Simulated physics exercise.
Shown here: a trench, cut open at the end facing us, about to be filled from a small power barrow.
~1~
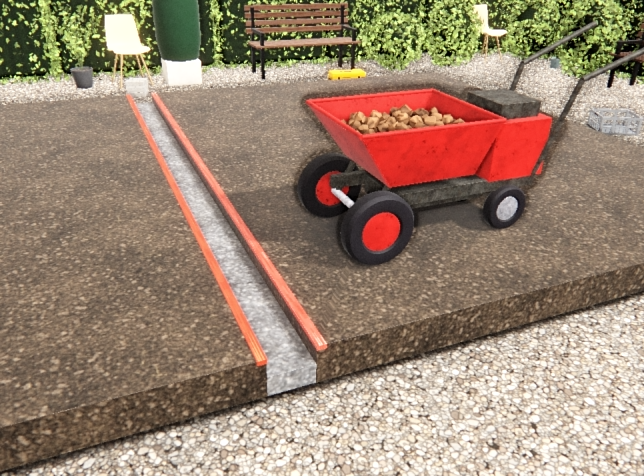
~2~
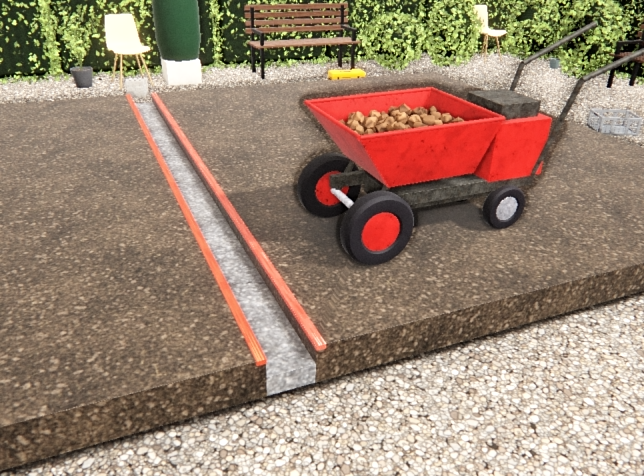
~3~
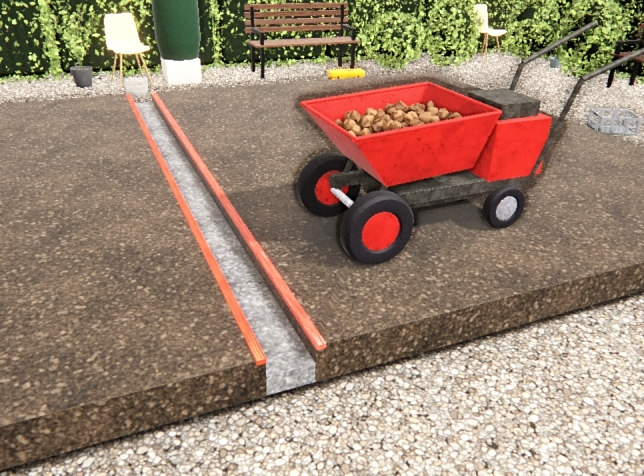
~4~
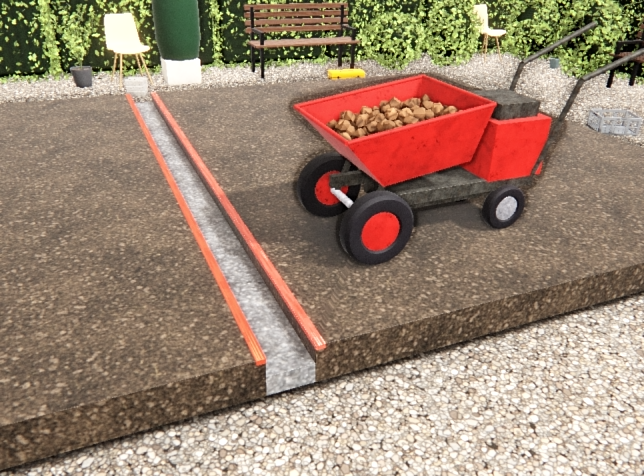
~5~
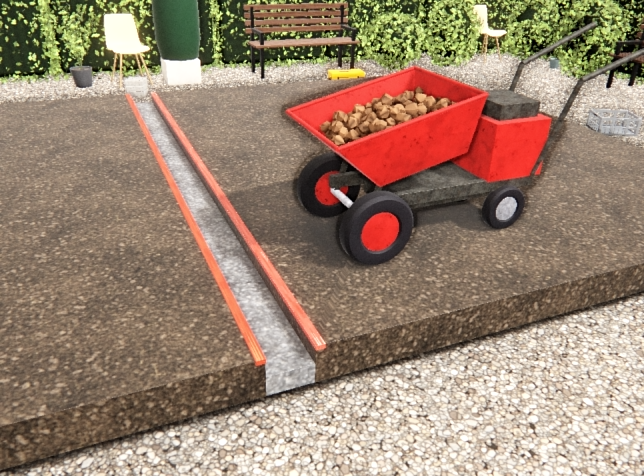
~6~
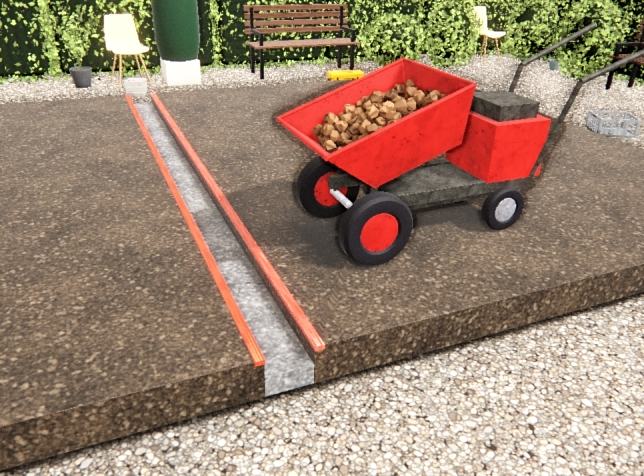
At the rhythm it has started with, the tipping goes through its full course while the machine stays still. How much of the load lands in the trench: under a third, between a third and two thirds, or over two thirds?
Between a third and two thirds.
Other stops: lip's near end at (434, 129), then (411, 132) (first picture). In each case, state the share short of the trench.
In order, 60 % followed by 40 %.
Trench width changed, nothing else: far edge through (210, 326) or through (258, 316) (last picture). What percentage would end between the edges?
Lab note: Case 1 around 80 %, case 2 30 %.
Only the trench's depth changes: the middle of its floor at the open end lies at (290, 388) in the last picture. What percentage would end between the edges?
70 %.
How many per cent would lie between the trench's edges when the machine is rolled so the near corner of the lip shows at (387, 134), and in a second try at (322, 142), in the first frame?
First try: 50 per cent; second try: 10 per cent.
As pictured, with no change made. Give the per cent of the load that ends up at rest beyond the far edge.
I'd put it at some 30 per cent of the load.
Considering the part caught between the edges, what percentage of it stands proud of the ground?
About 40 in a hundred.
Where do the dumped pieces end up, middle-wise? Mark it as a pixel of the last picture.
Last view, resting centre - approx. (225, 253).
Soon after the last picture, skip tipped steeply; all in the skip.
A little later, skip tipped right over; about half in the skip; about a third in or heaped over the trench; a small part beyond it; a stray few falling.
Later still, skip tipped right over; a small part in the skip; a small part short of the trench; about half in or heaped over the trench; about a third beyond it.
At rest, skip tipped right over; a small part in the skip; a small part short of the trench; about half in or heaped over the trench; about a third beyond it.
